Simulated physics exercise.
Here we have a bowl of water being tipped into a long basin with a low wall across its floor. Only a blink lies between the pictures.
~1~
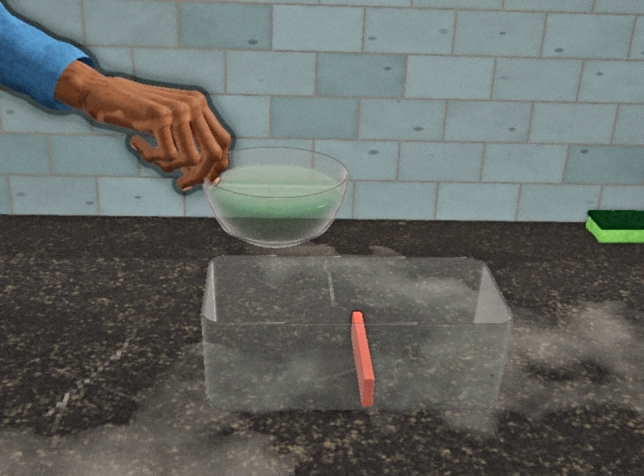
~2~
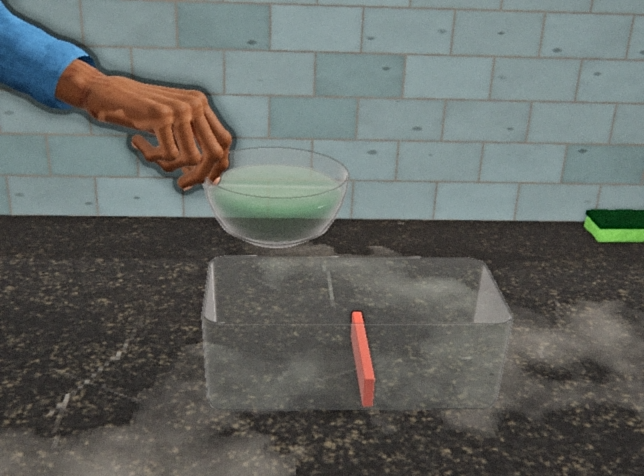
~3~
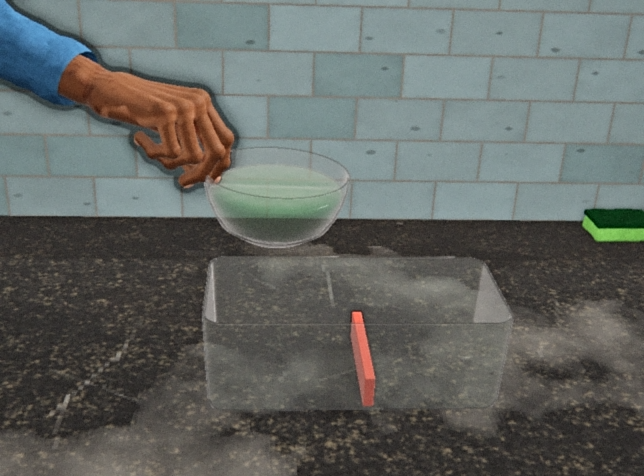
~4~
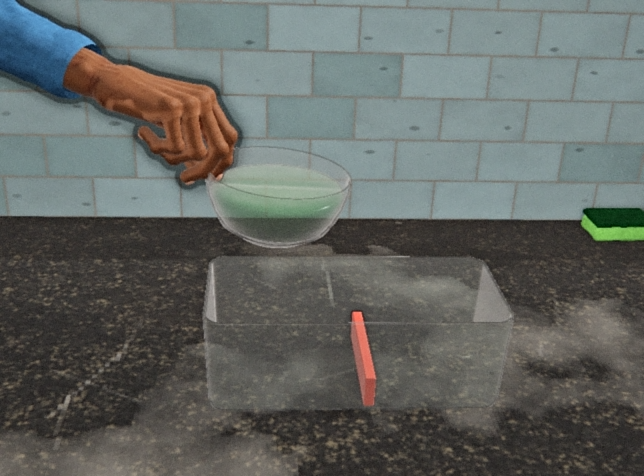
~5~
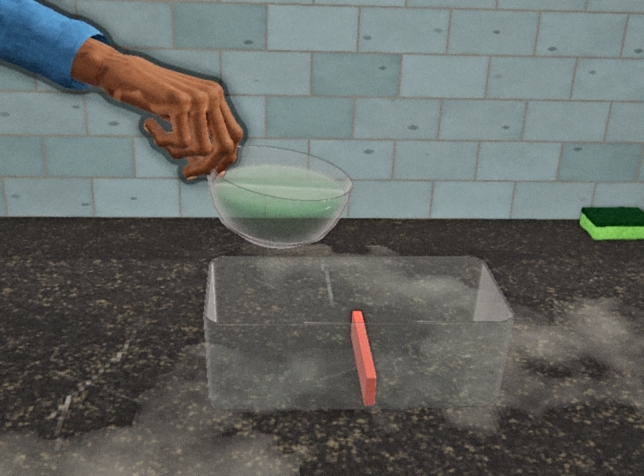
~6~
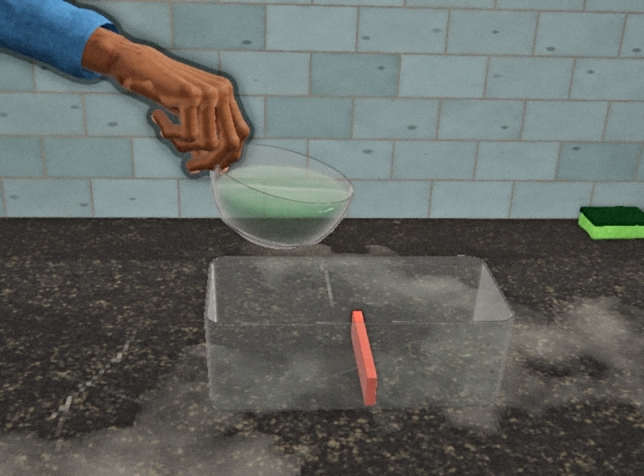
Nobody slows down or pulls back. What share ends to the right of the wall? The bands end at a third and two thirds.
The share right of the wall is above two thirds.
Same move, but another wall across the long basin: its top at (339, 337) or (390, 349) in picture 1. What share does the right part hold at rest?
About 90 and 40 per cent.
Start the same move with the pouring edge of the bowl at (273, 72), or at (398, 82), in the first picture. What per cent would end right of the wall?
First some 15, then 90 per cent.
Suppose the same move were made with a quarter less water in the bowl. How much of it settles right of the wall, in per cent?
Some 65 per cent.
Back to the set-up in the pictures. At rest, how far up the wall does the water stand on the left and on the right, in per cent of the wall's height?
Left: 20 %. Right: 60 %.
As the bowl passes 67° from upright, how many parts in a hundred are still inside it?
Roughly 50 in a hundred.
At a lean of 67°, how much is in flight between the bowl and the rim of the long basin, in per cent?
Close to 35 per cent.
A moment on, the bowl is tipped part way and 48 per cent is still to pour, 1 is left of the wall and 18 right of it.
Next, the bowl is tipped on its side and 5 per cent is still to pour, 17 is left of the wall and 73 right of it.
Then the bowl is tipped on its side and 0 per cent is still to pour, 26 is left of the wall and 74 right of it.
Later the bowl is tipped on its side and 0 per cent is still to pour, 26 is left of the wall and 74 right of it.
Finally, 26 per cent lies left of the wall, 74 right of it and 0 outside.
